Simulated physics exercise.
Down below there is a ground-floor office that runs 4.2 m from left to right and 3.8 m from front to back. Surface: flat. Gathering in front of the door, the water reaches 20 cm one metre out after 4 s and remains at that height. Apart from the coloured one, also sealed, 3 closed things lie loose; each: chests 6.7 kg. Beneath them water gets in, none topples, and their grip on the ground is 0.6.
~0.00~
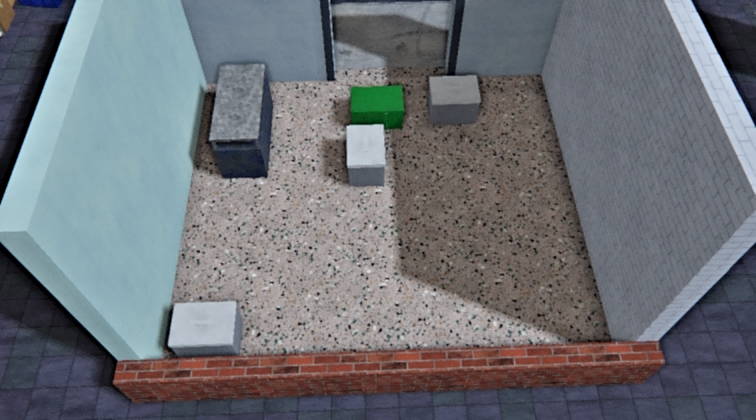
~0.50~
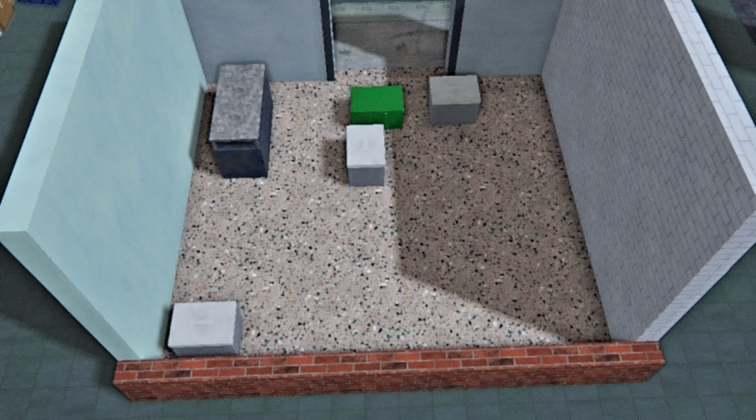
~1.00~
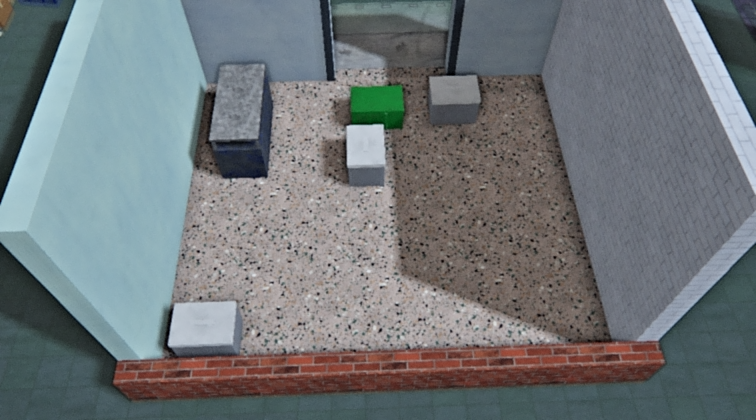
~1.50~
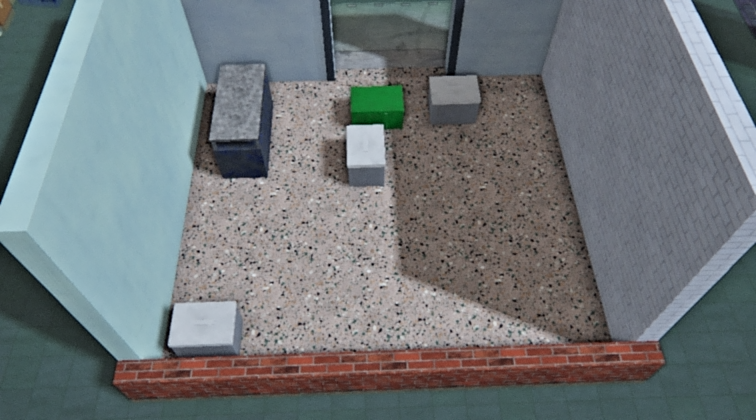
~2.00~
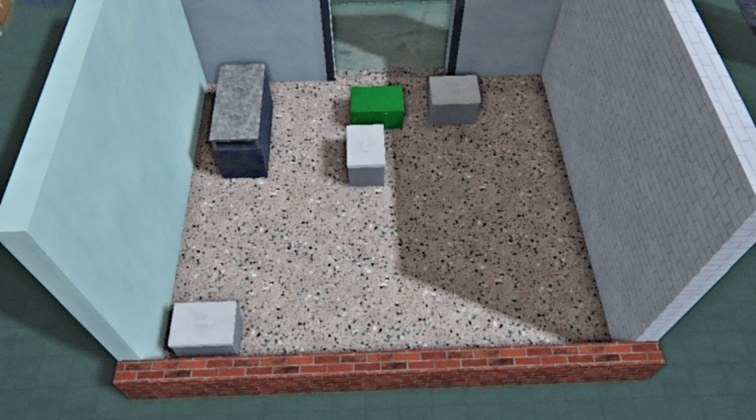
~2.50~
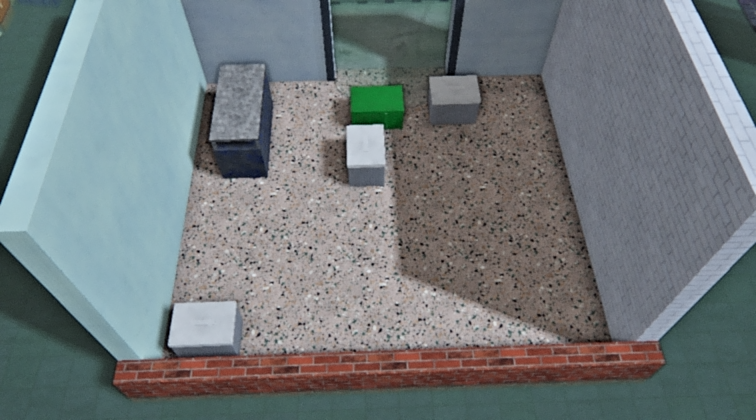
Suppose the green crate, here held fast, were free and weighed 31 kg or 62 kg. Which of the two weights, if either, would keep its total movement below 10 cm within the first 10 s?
I predict only the heavier option keeps it in place.
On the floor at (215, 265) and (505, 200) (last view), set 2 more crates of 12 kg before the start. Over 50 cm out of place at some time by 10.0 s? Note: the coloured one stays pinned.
In that order: Under, over.
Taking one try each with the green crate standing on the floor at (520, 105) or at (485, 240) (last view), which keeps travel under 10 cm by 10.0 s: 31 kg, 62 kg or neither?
In turn: The lighter mass suffices; the lighter mass suffices.
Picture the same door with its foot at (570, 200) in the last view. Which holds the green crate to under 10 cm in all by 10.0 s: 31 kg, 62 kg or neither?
In that case the smaller load will do.
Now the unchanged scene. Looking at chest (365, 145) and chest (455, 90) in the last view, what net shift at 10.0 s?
0 cm, 300 cm.
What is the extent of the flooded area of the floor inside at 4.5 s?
Near 6.5 m2 in all.
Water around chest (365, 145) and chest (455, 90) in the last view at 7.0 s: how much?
1 and 6 cm.
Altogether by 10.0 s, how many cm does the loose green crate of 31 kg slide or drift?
Total path: Roughly 30 cm.
After 3.5 s the green crate would be 0 cm from its start with 31 kg and 0 cm from its start with 62 kg; 6 cm of water round it then.
After 4.5 s the green crate would be 11 cm from its start with 31 kg and 0 cm from its start with 62 kg; 8 cm of water round it then.
After 7.0 s the green crate would be 28 cm from its start with 31 kg and 0 cm from its start with 62 kg; 7 cm of water round it then.
After 10.0 s the green crate would be 28 cm from its start with 31 kg and 0 cm from its start with 62 kg; 7 cm of water round it then.
